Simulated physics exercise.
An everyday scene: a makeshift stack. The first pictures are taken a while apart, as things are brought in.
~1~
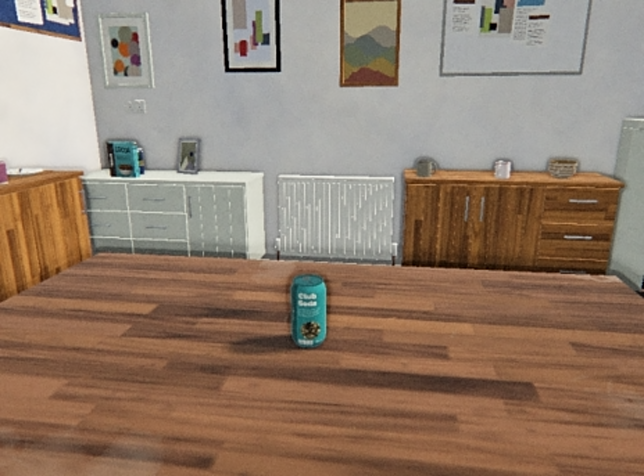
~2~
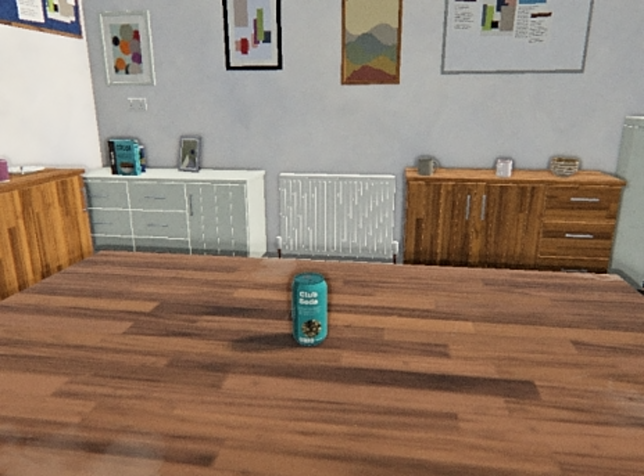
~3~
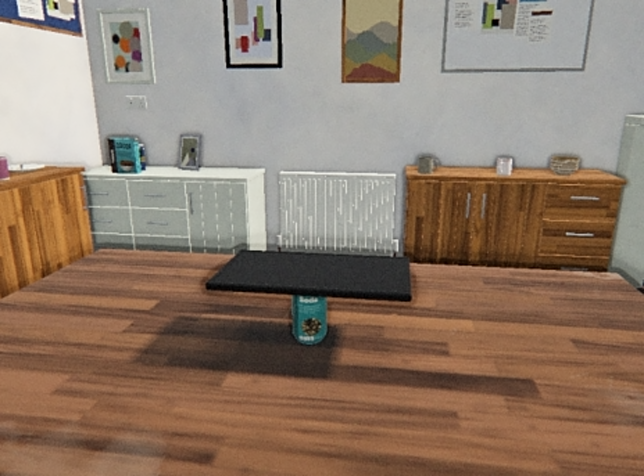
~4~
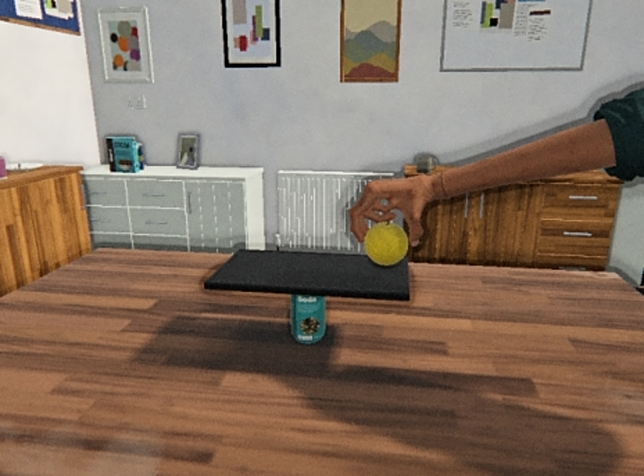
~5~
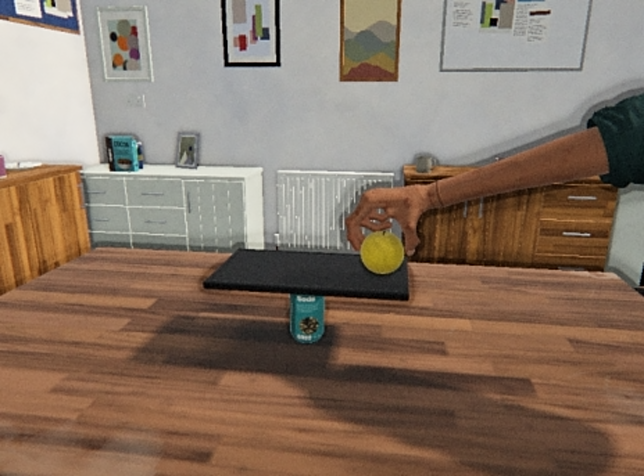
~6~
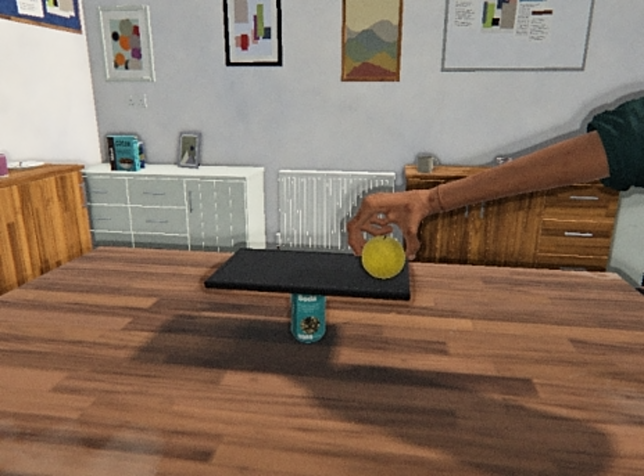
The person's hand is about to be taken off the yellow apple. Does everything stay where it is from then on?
No, something drops.
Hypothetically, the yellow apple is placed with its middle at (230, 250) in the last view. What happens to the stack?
The stack then collapses.
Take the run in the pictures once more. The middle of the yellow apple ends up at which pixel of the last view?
Somewhere around (438, 340) in the last picture.
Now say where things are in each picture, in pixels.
The last thing is not in view yet; turquoise can (308, 311), in the first picture.
The last thing is not in view yet; turquoise can (309, 309), in the second picture.
The last thing is not in view yet; turquoise can (309, 308), in the third picture.
On its way; yellow apple (386, 244); turquoise can (308, 307), in the fourth picture.
On its way; yellow apple (382, 252); turquoise can (307, 307), in the fifth picture.
In place under the hand; yellow apple (383, 257); turquoise can (308, 306), in the sixth picture.
Then, 0.30 s on from there, yellow apple now fallen; black lid turned 45° from how it was put.
Then, 0.40 s on from there, black lid turned 59° from how it was put.
Then, 0.90 s on from there, black lid turned 40° from how it was put.
In the end, fallen, yellow apple; toppled in the stack, black lid; turquoise can unmoved. At the end, from the last picture's camera, yellow apple near (438, 340). The stack comes apart.
